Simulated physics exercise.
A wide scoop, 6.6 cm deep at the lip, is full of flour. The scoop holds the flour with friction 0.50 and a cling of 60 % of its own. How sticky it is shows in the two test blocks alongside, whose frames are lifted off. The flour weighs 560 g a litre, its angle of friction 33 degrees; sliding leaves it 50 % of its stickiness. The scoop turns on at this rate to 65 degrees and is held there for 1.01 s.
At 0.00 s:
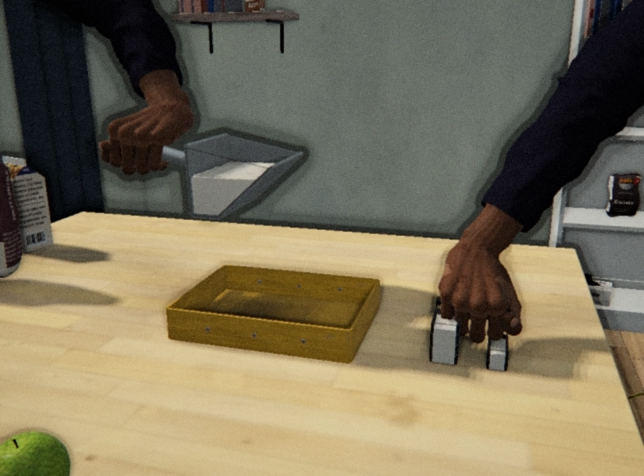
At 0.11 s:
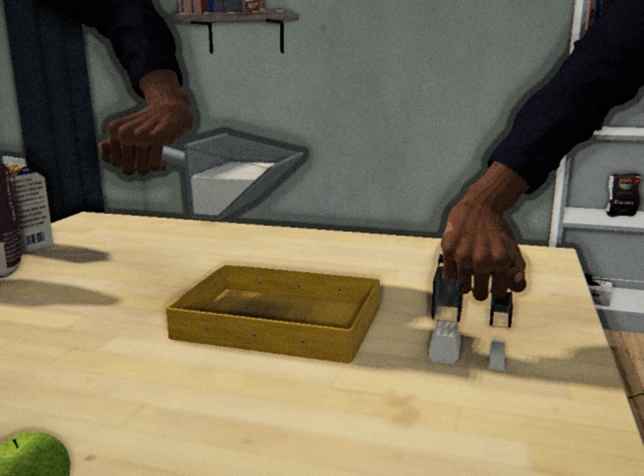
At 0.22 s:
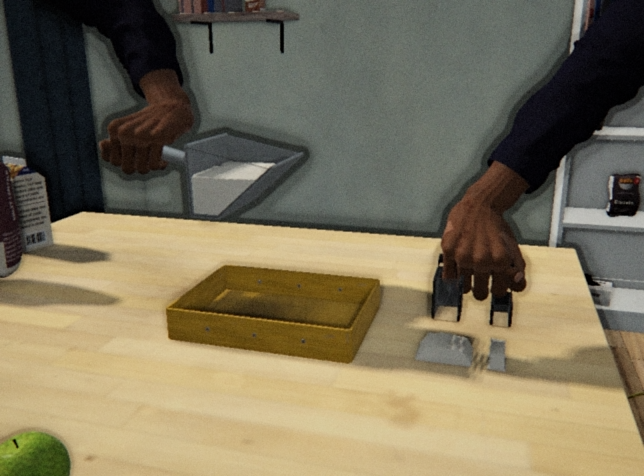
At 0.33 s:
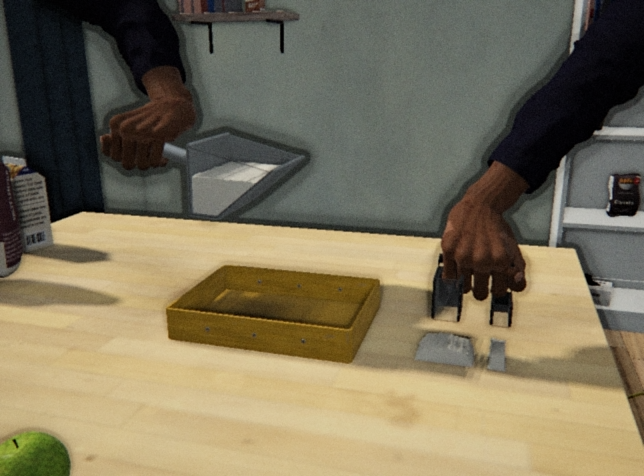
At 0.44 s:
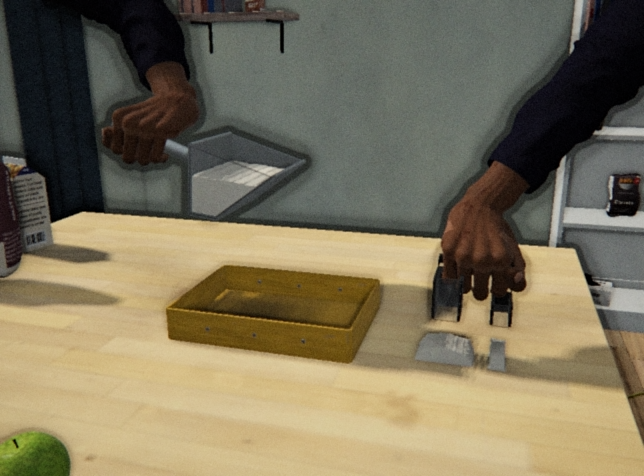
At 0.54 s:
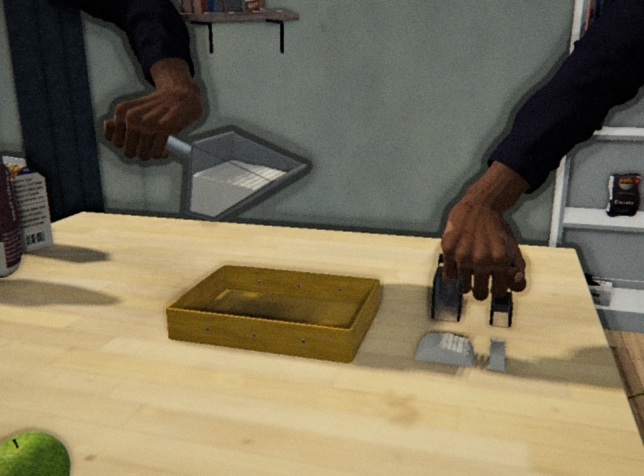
Two dark-sleeved arms reach over a pale wooden table in a room with grey-green walls and shelves, seen from a fixed, slightly raised view. A grey scoop of white flour is held at left above a yellow-brown tray, with a green apple nearer and two small grey blocks at right. The right hand lifts dark molds off the blocks, the larger slumps, and the scoop tilts slightly.
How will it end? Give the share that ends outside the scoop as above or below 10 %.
The share that ends outside the scoop is above 10 %.
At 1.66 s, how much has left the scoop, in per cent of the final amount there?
Some 0 per cent.
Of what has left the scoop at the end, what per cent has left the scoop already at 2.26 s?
About 0 %.
After 1.05 s, the scoop is at 27 degrees and 0 % has left it.
After 1.66 s, the scoop is at 48 degrees and 0 % has left it.
After 2.26 s, the scoop is at 65 degrees and 0 % has left it.
After 2.86 s, the scoop is at 65 degrees and 26 % has left it.
After 2.96 s, the scoop is at 65 degrees and 26 % has left it.
